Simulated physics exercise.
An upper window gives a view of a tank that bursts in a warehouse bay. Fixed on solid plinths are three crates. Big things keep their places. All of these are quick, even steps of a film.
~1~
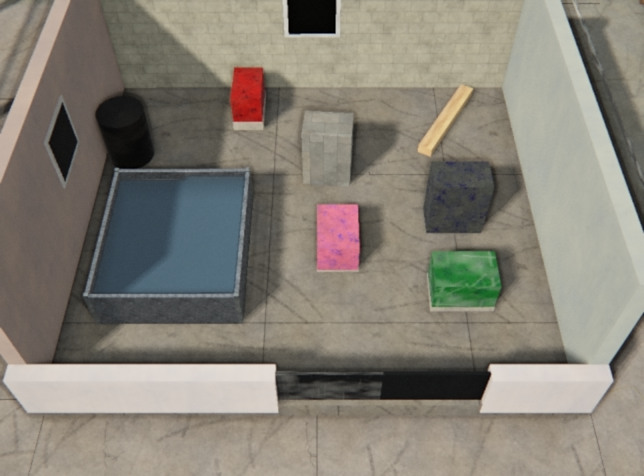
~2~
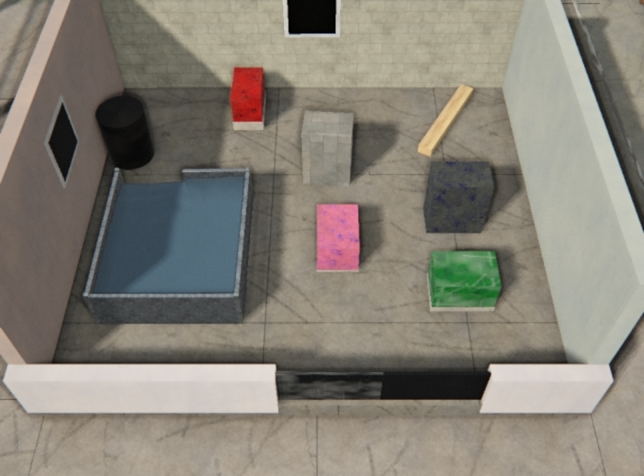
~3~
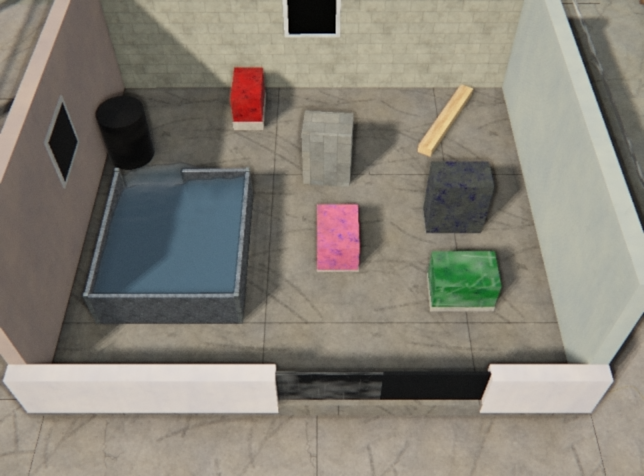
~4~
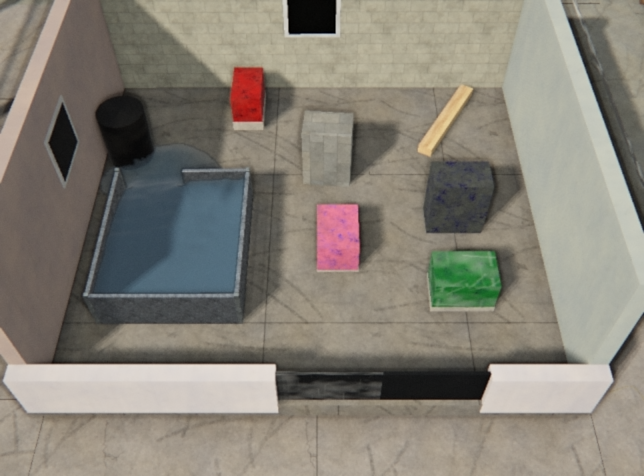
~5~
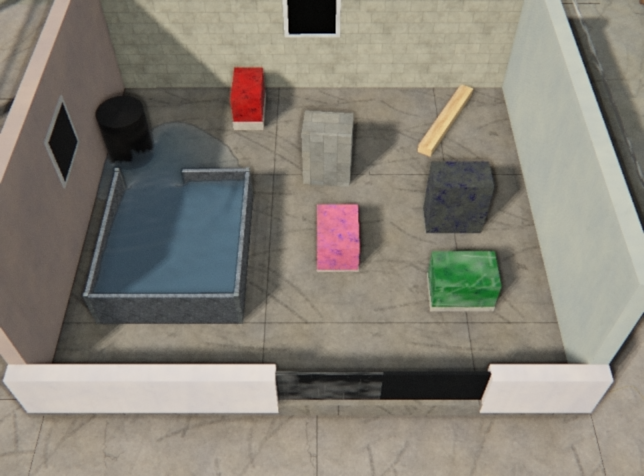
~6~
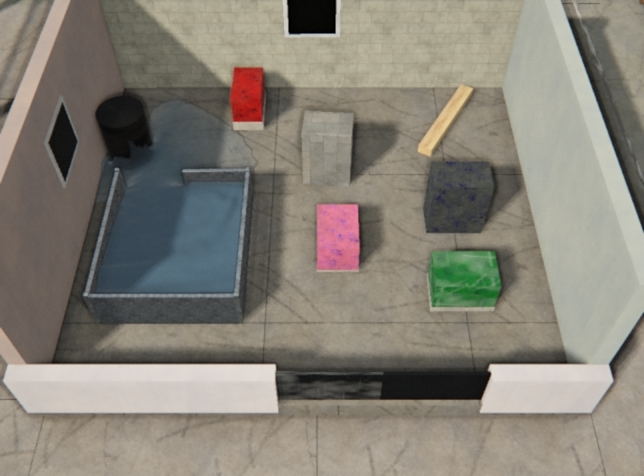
Water pouring through a gap in the far side of a square tank, spreading across the floor past a black barrel.
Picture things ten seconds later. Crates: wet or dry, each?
One by one: I expect the red crate to be touched by the water, I expect the green crate to stay untouched, I expect the pink crate to be touched by the water.
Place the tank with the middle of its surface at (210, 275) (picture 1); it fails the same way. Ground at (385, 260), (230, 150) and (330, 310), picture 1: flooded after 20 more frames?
First unwetted; next drenched; last unwetted.
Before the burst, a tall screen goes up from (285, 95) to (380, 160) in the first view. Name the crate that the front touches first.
It's the red crate.
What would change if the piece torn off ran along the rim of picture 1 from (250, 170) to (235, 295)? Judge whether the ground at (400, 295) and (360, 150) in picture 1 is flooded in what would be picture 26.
Submerged, untouched.
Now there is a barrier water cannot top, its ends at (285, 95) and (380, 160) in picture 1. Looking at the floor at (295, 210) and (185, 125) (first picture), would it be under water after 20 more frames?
Untouched, reached.
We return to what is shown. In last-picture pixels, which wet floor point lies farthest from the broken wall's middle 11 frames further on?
About at (356, 90).
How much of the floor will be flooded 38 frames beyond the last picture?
It comes out near 70 percent.
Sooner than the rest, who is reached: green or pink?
Note: The crate marked pink is first.
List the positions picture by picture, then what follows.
In the first frame, the tank at (174, 232) is whole and still.
In the second frame, water pours out on the tank's far side and has run to a hidden place.
In the third frame, the front is at a hidden place, out from the gap on the tank's far side.
In the fourth frame, water pours out on the tank's far side and has run to (183, 147).
In the fifth frame, water pours out on the tank's far side and has run to (177, 125).
In the sixth frame, water pours out on the tank's far side and has run to (172, 103).
A moment on, water covers 15 % of the floor; the red crate water round its plinth, the green crate not reached, the pink crate not reached.
Next, water covers 25 % of the floor; the red crate water round its plinth, the green crate not reached, the pink crate not reached.
Then, water covers 40 % of the floor; the red crate water round its plinth, the green crate not reached, the pink crate not reached.
Later, water covers 70 % of the floor; the red crate water round its plinth, the green crate water round its plinth, the pink crate water round its plinth.
In the end, water covers 100 % of the floor; the red crate was topped, the green crate stayed above the water, the pink crate was topped.
